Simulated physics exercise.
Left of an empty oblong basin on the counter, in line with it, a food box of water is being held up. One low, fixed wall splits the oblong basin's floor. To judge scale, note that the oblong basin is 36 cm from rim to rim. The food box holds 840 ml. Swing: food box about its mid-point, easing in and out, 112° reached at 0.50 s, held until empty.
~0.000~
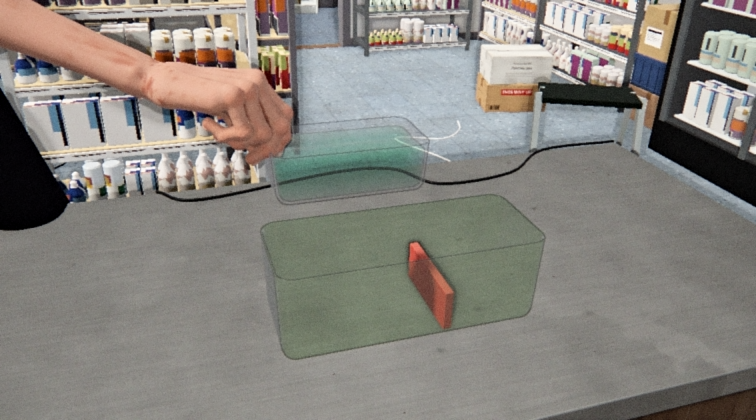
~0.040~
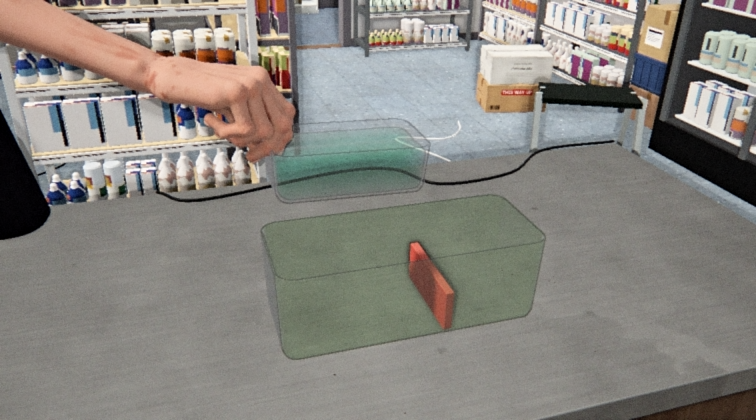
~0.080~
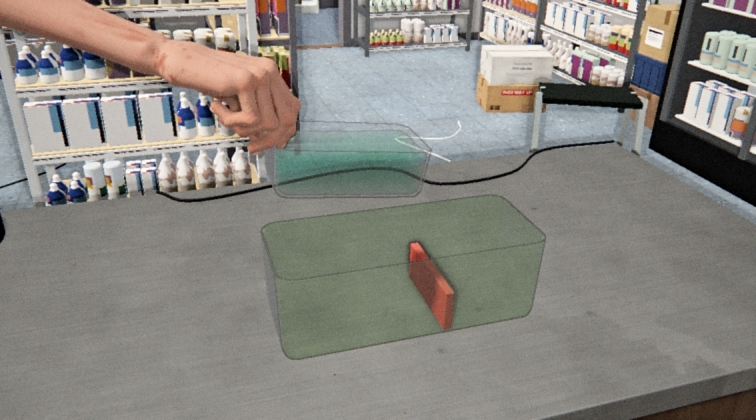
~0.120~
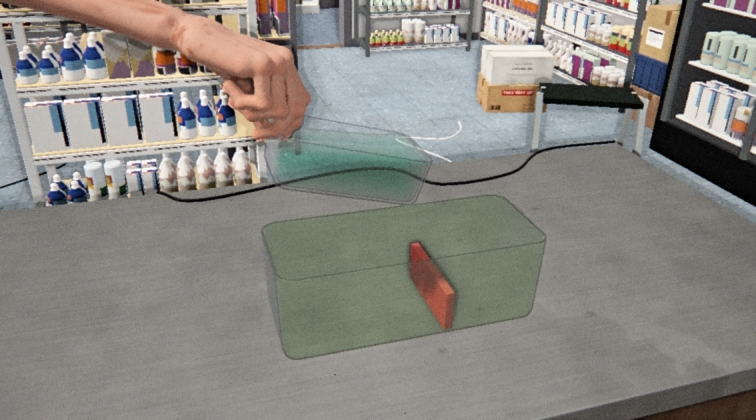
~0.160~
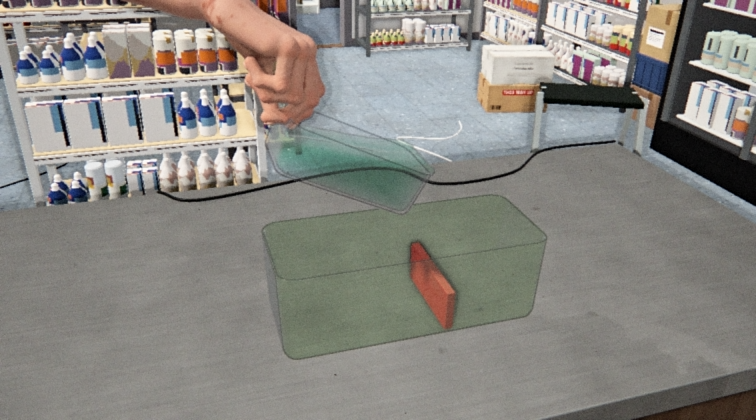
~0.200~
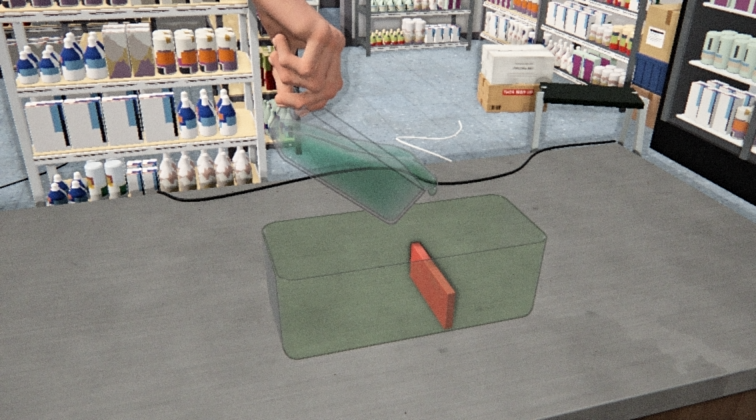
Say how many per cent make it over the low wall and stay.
About 38 per cent makes it over and stays.
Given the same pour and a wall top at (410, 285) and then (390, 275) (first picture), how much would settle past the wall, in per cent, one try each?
Roughly 55 per cent, then 75 per cent.
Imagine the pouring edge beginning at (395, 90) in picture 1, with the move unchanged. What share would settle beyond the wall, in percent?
Then I'd expect something near 20 per cent.
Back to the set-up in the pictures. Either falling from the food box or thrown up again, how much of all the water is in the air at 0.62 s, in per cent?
Estimated airborne part: Roughly 14 per cent.
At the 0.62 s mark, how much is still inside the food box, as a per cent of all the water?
Some 2 per cent.
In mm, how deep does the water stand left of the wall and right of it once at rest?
Some 16 mm on the left and 18 mm on the right.
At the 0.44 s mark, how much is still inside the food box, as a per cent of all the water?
Portion remaining: Approx. 10 per cent.
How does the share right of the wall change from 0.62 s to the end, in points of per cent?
It ends up higher by roughly 4.
Then, 0.44 s in, the tilt is 108° and 10 per cent is still to pour, 45 is left of the wall and 41 right of it.
Then, 0.62 s in, the tilt is 112° and 2 per cent is still to pour, 49 is left of the wall and 34 right of it.
Then, 0.80 s in, the tilt is 112° and 0 per cent is still to pour, 55 is left of the wall and 37 right of it.
Then, 1.00 s in, the tilt is 112° and 0 per cent is still to pour, 56 is left of the wall and 37 right of it.
Finally, 56 per cent lies left of the wall, 38 right of it and 6 outside.
